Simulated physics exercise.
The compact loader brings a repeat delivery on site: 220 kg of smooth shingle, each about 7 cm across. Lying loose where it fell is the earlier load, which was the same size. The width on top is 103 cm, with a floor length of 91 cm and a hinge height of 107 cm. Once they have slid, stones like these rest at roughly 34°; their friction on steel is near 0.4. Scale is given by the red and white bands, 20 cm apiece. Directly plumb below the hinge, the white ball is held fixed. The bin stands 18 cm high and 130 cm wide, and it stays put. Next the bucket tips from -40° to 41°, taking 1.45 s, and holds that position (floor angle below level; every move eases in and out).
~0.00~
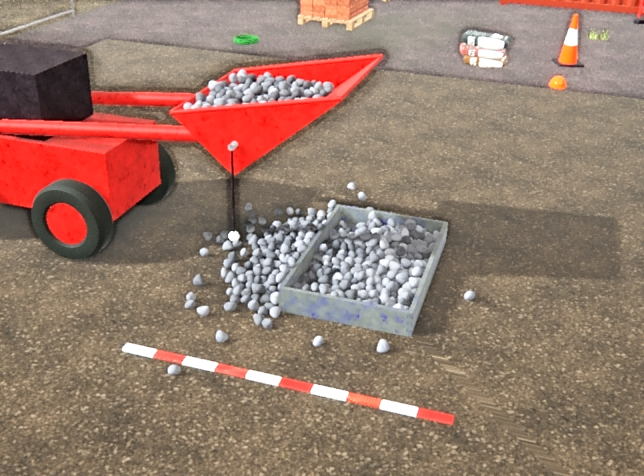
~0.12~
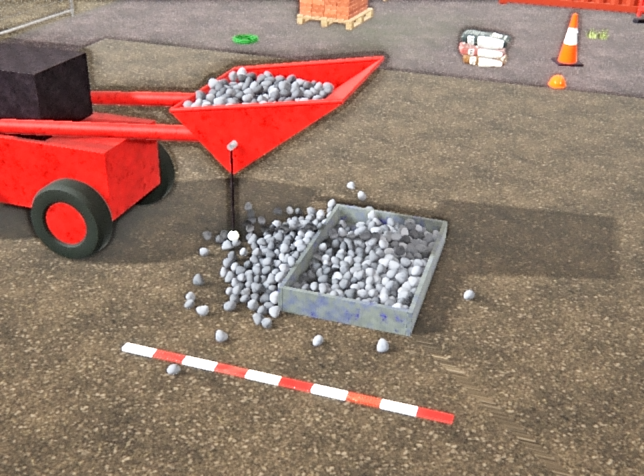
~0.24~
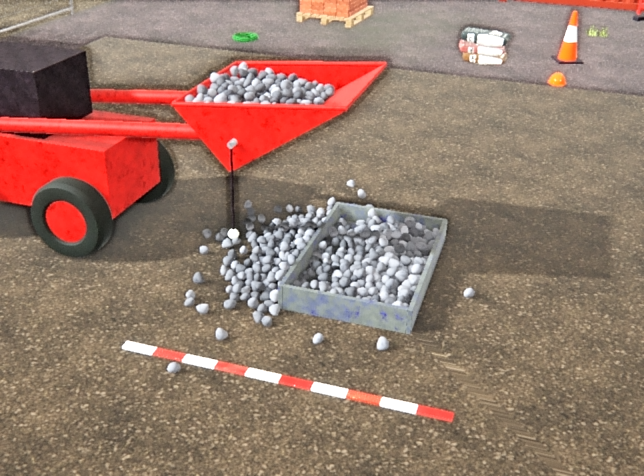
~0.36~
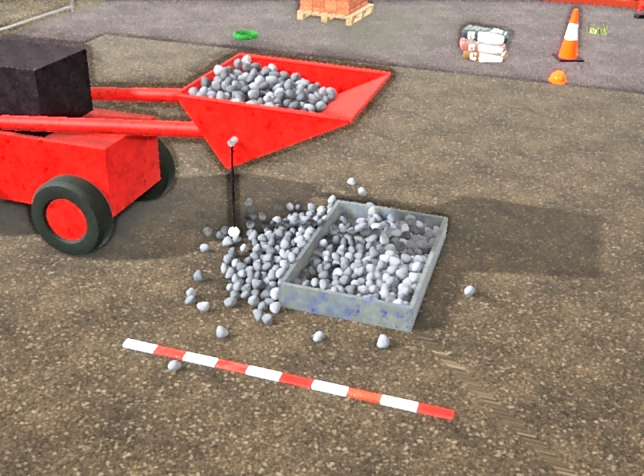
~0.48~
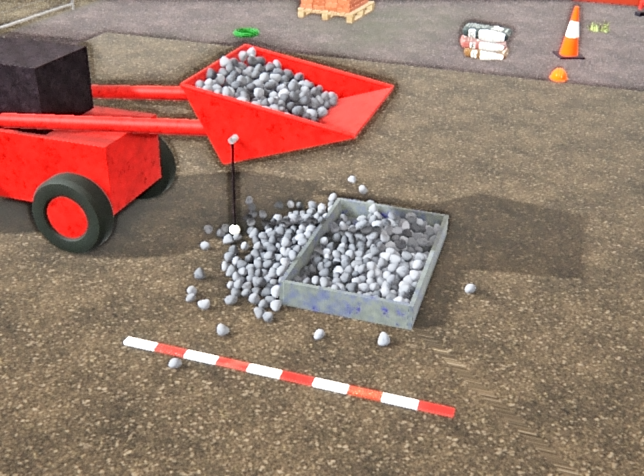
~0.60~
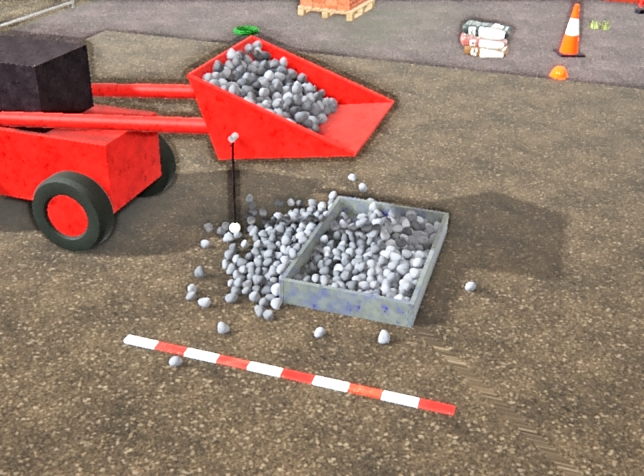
Red bucket on a wheeled machine tilting its lip downward to the right, carrying grey stones above a stone-filled bin and pile.
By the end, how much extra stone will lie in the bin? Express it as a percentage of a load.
88 %.
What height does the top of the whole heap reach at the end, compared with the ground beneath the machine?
The top ends up some 34 cm above the ground.
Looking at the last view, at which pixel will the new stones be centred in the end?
Around (376, 245).
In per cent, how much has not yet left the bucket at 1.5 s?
Roughly 40 per cent of its load.
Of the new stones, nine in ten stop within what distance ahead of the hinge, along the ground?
Ahead of it by roughly 120 cm.
After 1.1 s the floor is at 29°; in per cent of one load, 100 in the bucket, 44 short of the bin, 54 in the bin, 2 beside or beyond the bin; the foremost stones are at (424, 279).
After 1.5 s the floor is at 41°; in per cent of one load, 41 in the bucket, 44 short of the bin, 113 in the bin, 2 beside or beyond the bin; the foremost stones are at (425, 279).
After 1.9 s the floor is at 41°; in per cent of one load, 2 in the bucket, 44 short of the bin, 147 in the bin, 7 beside or beyond the bin; the foremost stones are at (468, 290).
After 4.4 s the floor is at 41°; in per cent of one load, 0 in the bucket, 44 short of the bin, 142 in the bin, 14 beside or beyond the bin; the foremost stones are at (530, 295). Net gain in the bin, 88.
